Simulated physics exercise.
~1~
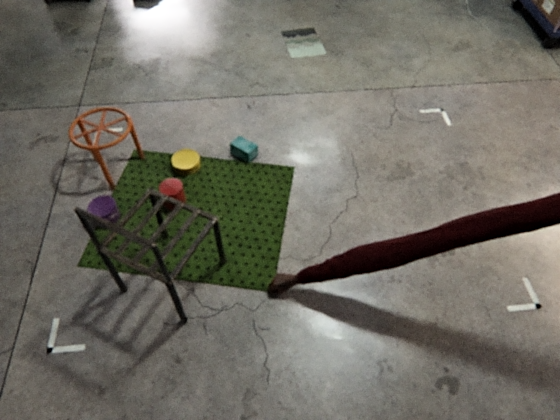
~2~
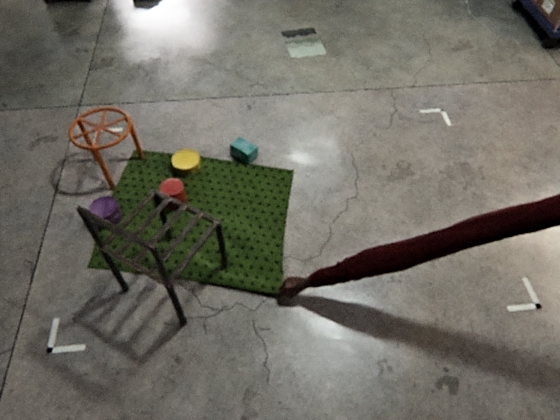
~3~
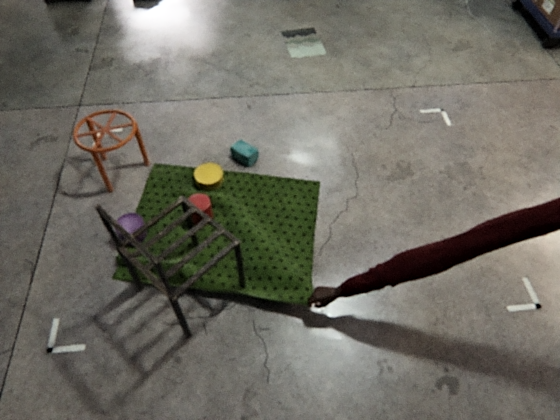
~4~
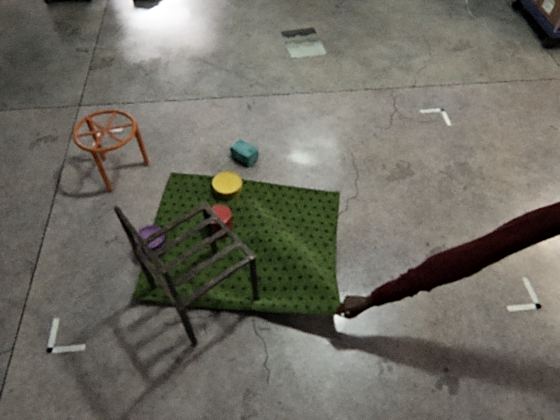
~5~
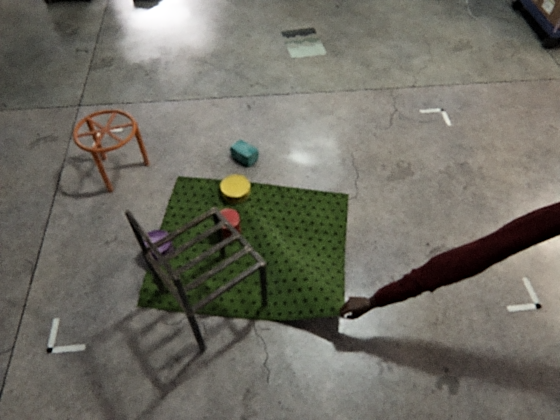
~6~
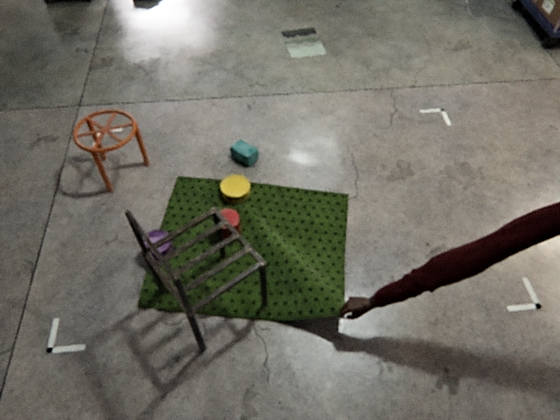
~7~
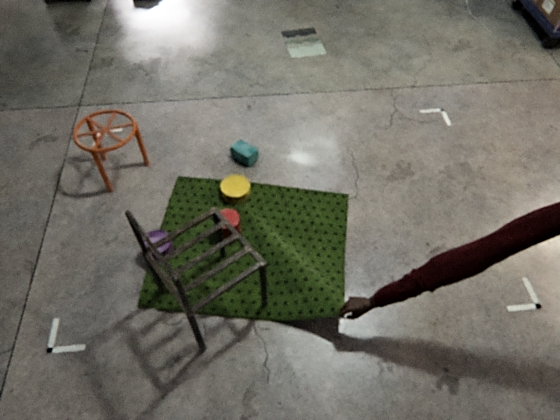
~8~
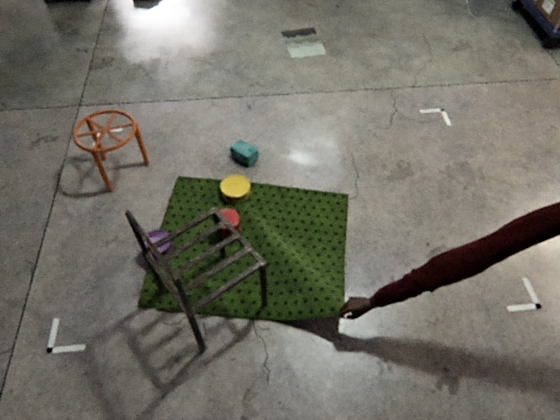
On a concrete floor, a hand drags a green sheet rightward, carrying a chair, then stops.
